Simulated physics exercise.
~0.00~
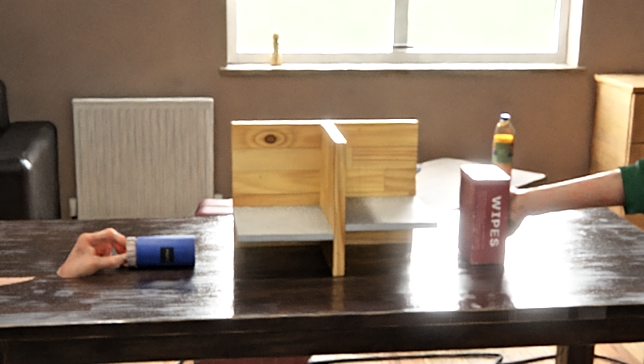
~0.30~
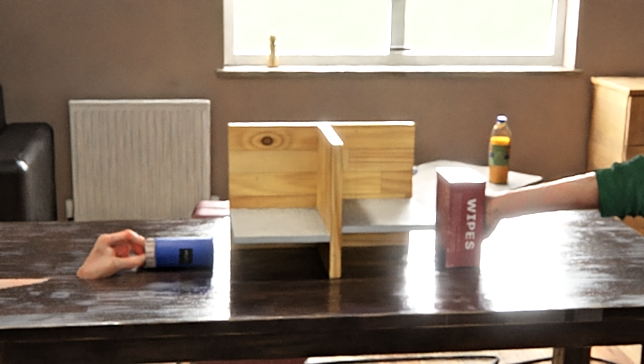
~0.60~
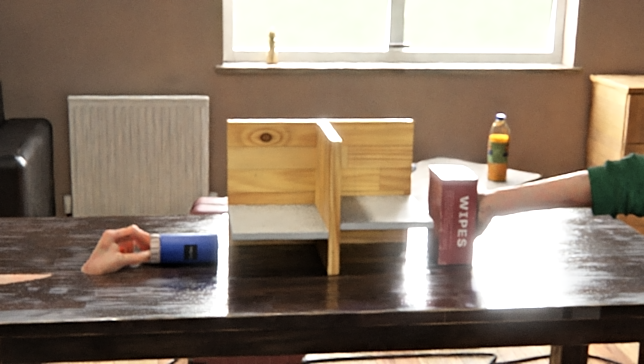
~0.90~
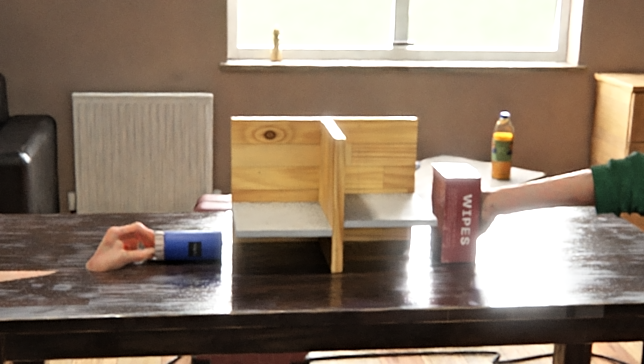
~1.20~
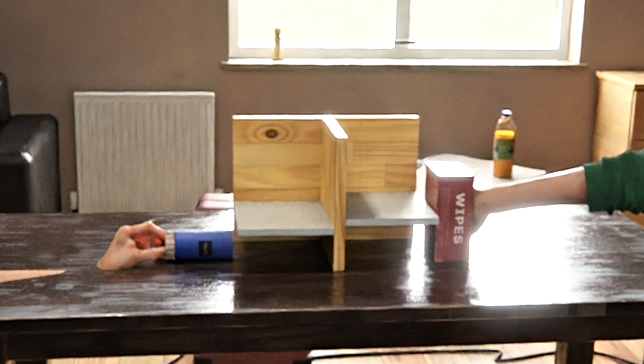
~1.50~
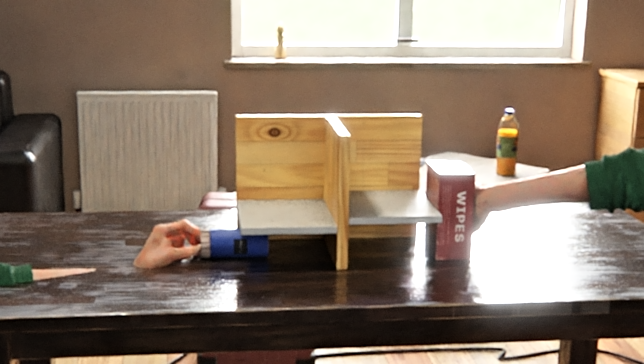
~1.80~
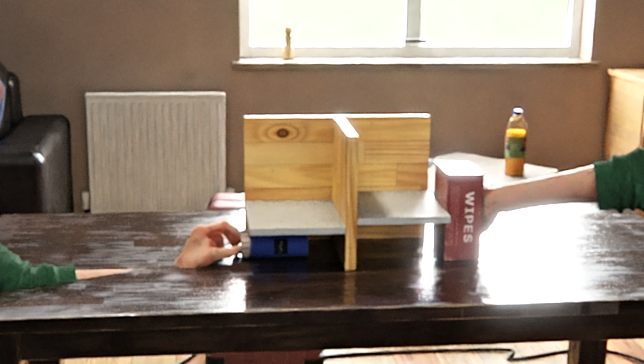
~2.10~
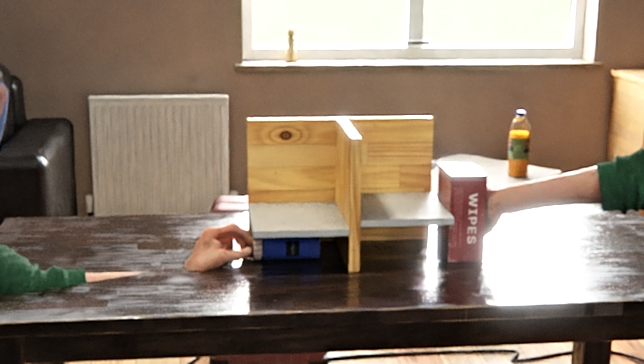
On a dark table, hands slide a blue jar under a shelf while a red box catches.
